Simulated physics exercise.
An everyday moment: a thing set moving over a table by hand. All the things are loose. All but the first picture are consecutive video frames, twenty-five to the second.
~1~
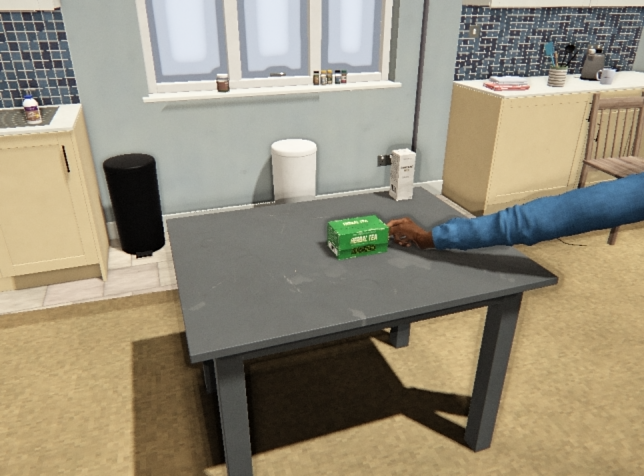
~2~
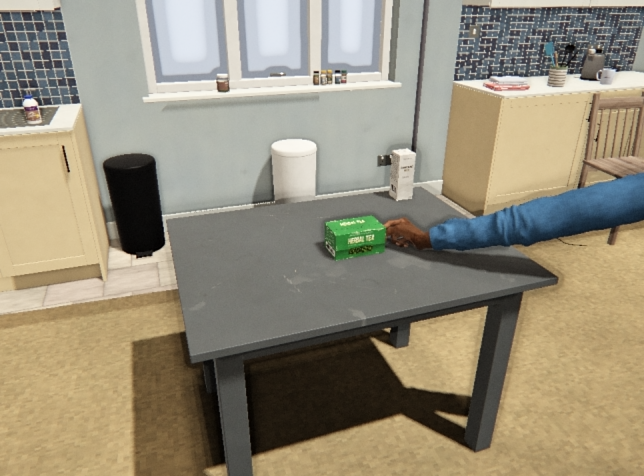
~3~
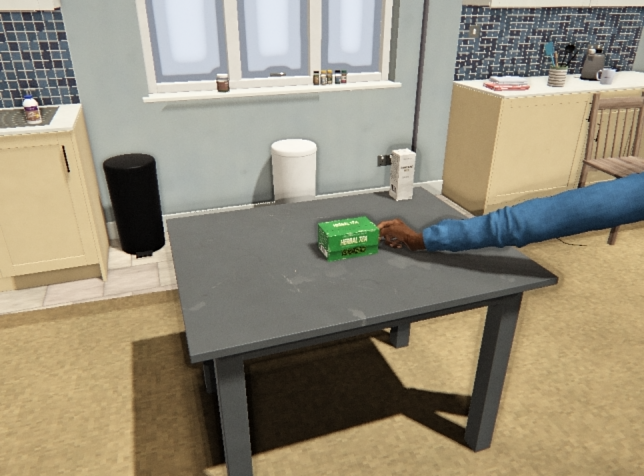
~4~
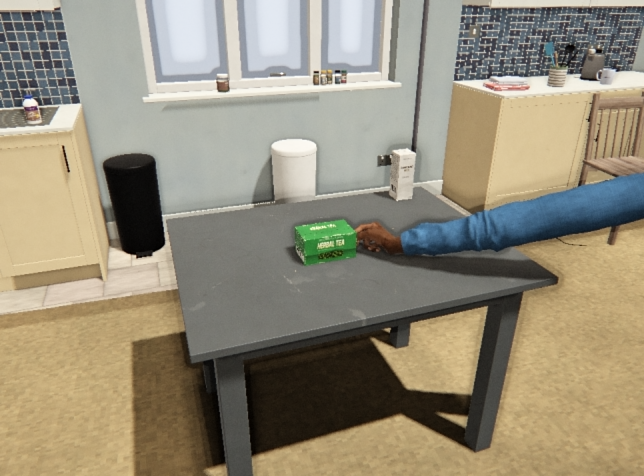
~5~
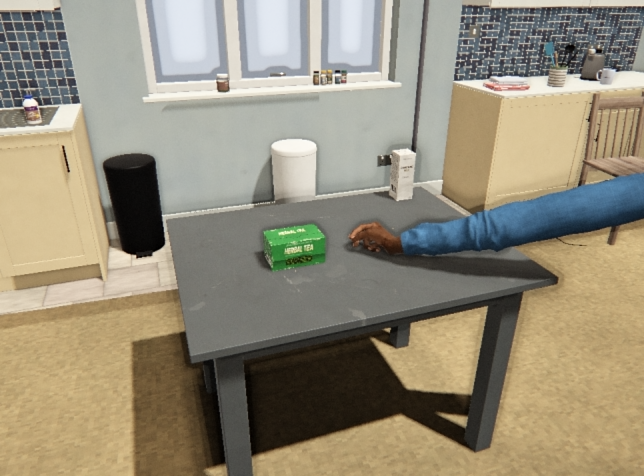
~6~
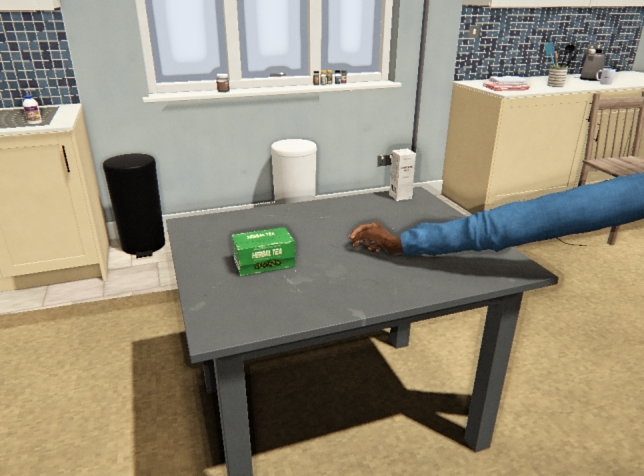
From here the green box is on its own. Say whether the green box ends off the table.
The green box goes over the edge.
Then, 0.10 s after the last picture, green box slid well along near (187, 263).
Then, 0.30 s after the last picture, green box now off the table.
Then, 0.50 s after the last picture, things are still on the move.
Then, 0.70 s after the last picture, as before.
By the end, off the table, green box.
